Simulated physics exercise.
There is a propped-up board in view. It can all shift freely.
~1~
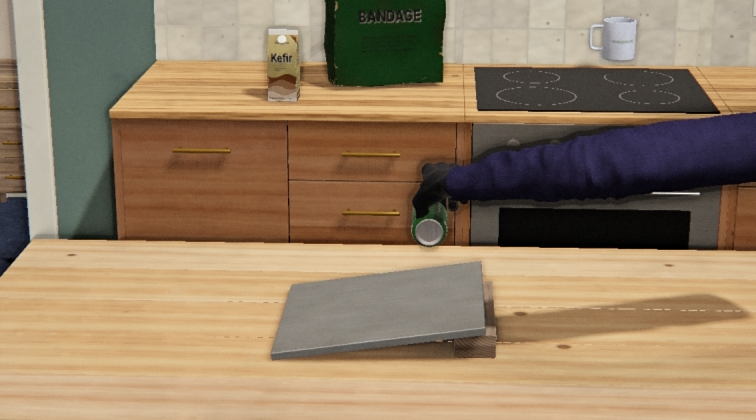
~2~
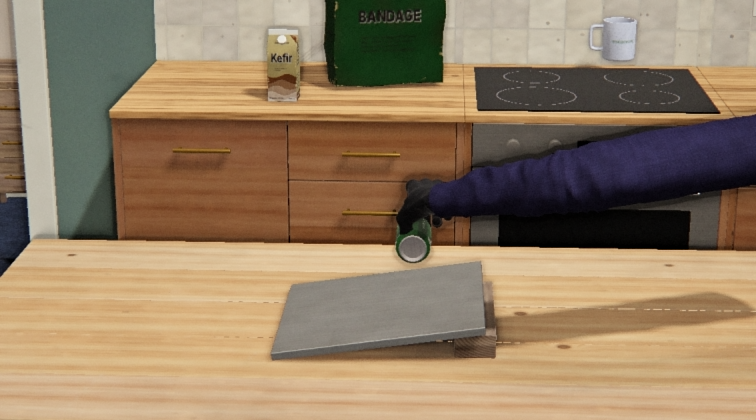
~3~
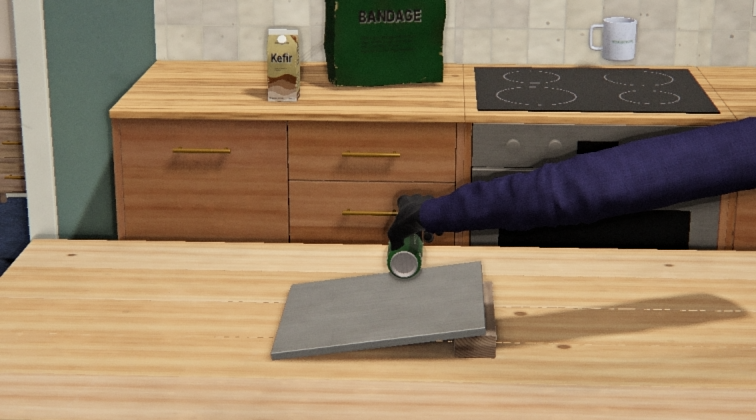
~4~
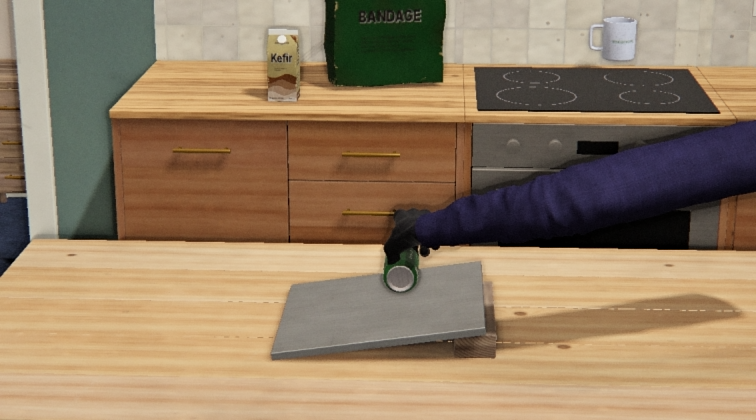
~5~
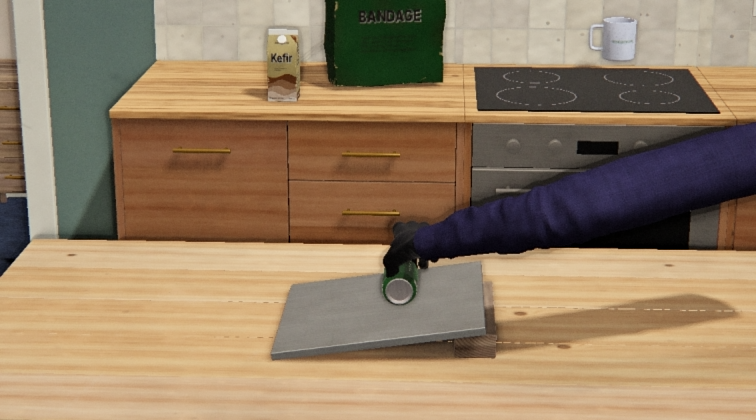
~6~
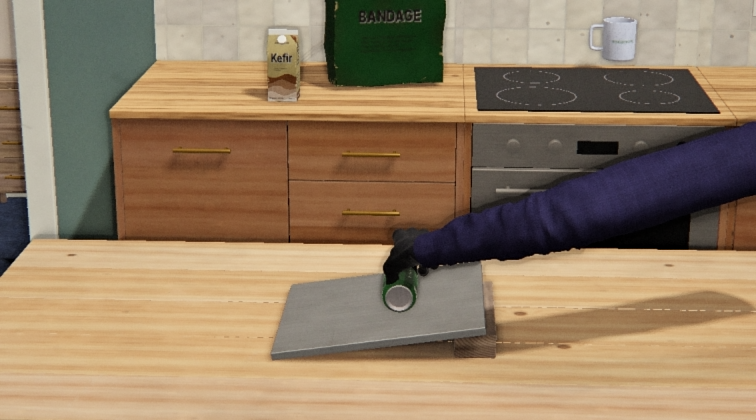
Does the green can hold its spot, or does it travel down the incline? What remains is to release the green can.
The green can travels down the incline.
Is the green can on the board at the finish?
Watch the green can: It goes over the edge.
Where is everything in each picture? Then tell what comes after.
Still above its spot; green can (430, 221), in the first picture.
Still above its spot; green can (414, 237), in the second picture.
Still above its spot; green can (405, 252), in the third picture.
Still above its spot; green can (402, 266), in the fourth picture.
Still above its spot; green can (400, 279), in the fifth picture.
Set down, still held; green can (400, 286), in the sixth picture.
Then, 1.10 s after the last picture, green can now off the board.
Then, 2.10 s after the last picture, things are still on the move.
By the end, off the board, green can. The green can goes downhill.
